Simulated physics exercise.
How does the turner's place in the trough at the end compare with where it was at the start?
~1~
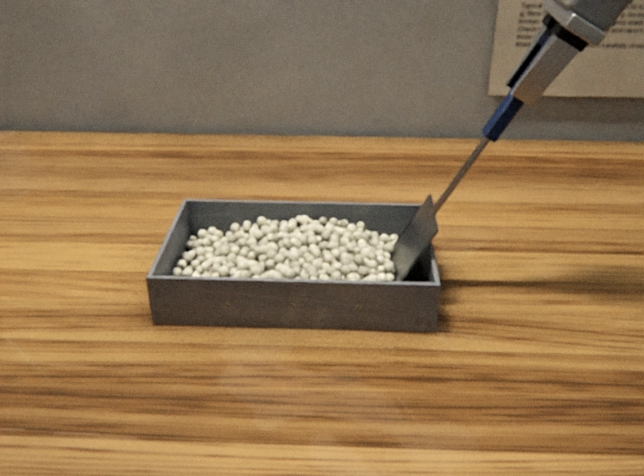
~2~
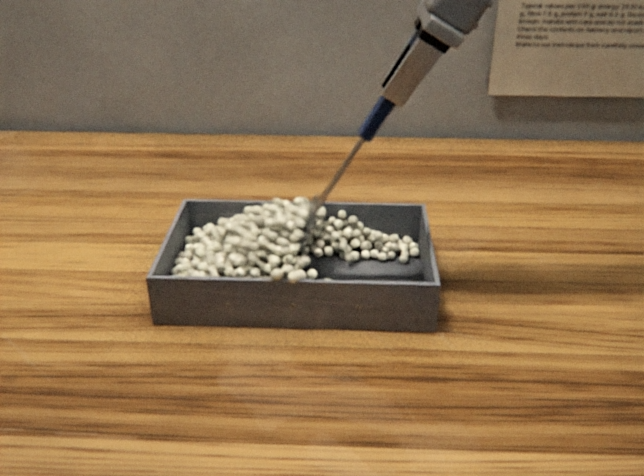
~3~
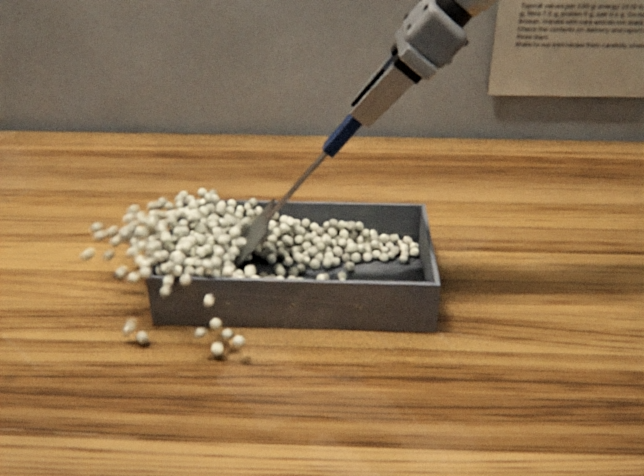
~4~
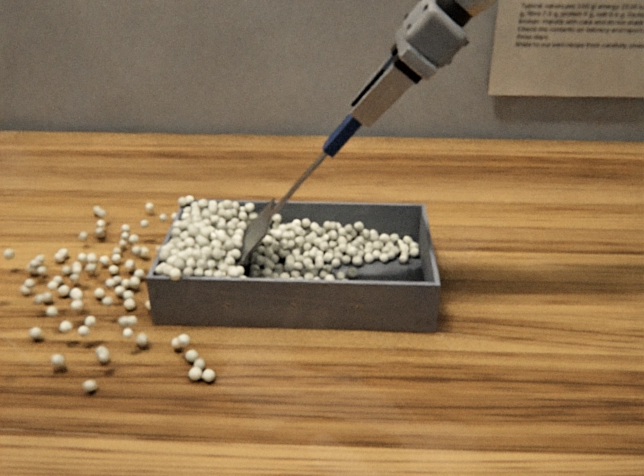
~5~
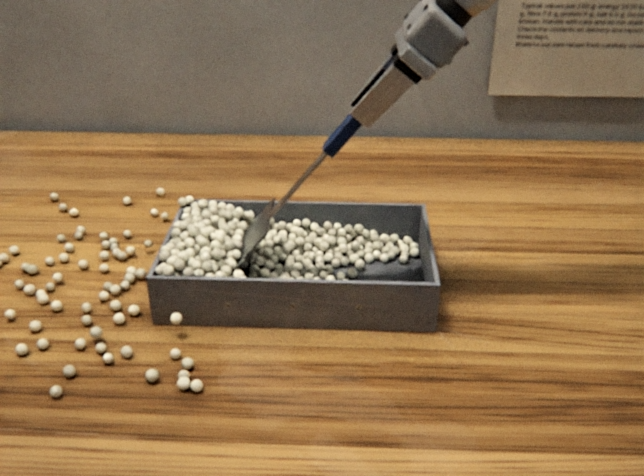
At the start the turner is at the right end of the trough, and by the end it is left of the middle, up against the heaped white beads.
